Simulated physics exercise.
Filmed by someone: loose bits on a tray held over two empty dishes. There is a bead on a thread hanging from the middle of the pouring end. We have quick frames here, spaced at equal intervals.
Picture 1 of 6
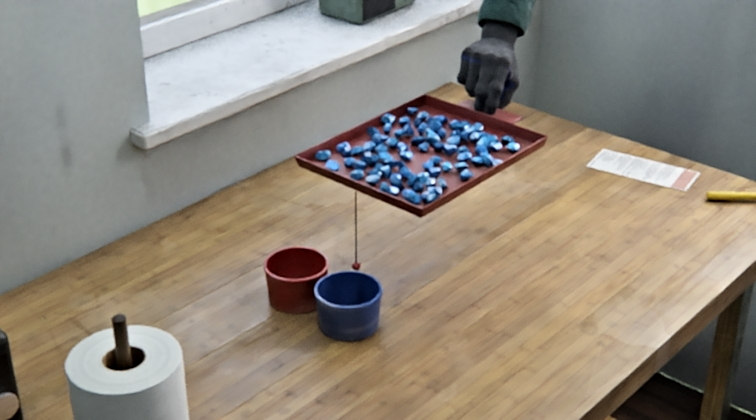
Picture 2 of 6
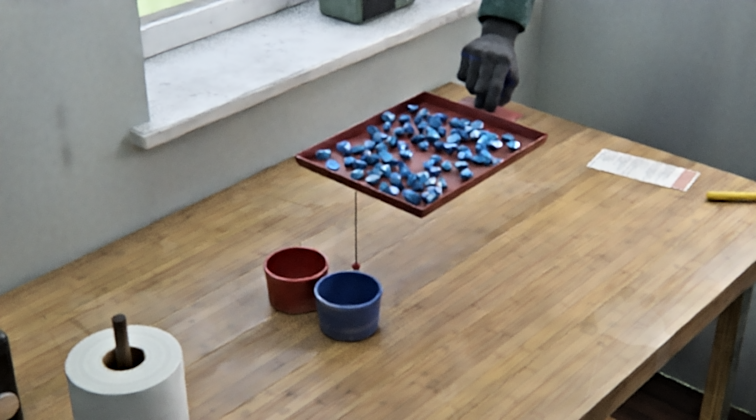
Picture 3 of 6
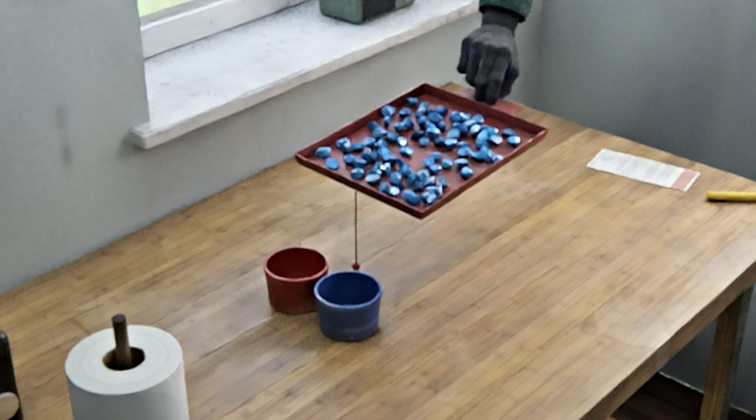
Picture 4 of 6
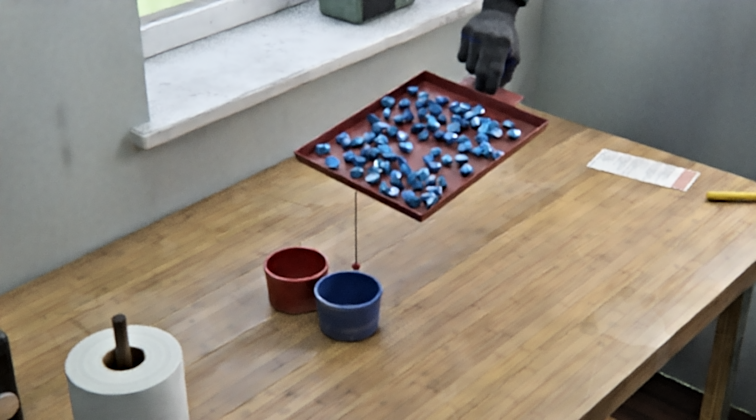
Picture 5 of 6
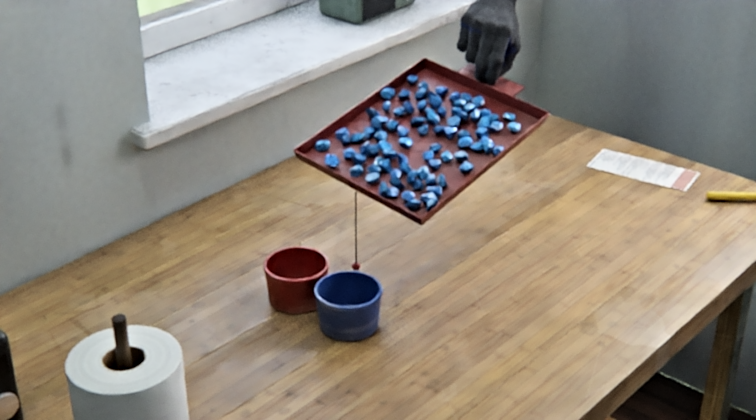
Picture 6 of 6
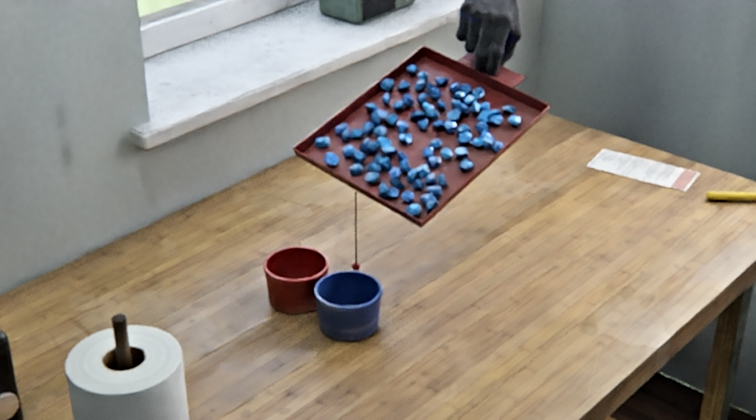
A gloved hand slowly raised the far end of a red tray of blue stones above two small dishes, one red and one blue, tilting it toward its right front corner.
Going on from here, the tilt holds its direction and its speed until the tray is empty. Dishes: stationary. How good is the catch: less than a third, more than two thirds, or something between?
The catch stays below a third.
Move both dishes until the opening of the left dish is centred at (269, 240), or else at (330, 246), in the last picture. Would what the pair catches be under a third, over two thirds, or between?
Try 1 - less than a third; try 2 - below one third.
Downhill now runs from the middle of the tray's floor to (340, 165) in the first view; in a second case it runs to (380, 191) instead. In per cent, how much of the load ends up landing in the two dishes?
The first try gives close to 60 percent; the next gives 30 percent.
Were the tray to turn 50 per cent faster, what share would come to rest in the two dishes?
I'd put it at some 10 per cent.
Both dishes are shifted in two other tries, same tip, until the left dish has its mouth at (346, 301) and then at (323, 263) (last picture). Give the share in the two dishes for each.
40 %, 20 %.
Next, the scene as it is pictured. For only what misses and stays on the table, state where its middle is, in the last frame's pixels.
Approximate centre, last frame: (404, 355).
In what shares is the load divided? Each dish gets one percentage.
Left dish: Roughly 0 per cent; right dish: Roughly 10 per cent.
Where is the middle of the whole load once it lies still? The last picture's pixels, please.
Centre at rest: Close to (394, 350).
Soon after the last picture, tray tipped steeply; nearly all on the tray; a stray few in the air.
A little later, tray tipped past a quarter turn; a small part on the tray; a small part in the right dish; about two thirds outside both; about a quarter in the air.
Later still, tray tipped past a quarter turn; a small part in the right dish; most outside both.
At rest, tray tipped past a quarter turn; a small part in the right dish; none in the left dish; most outside both.
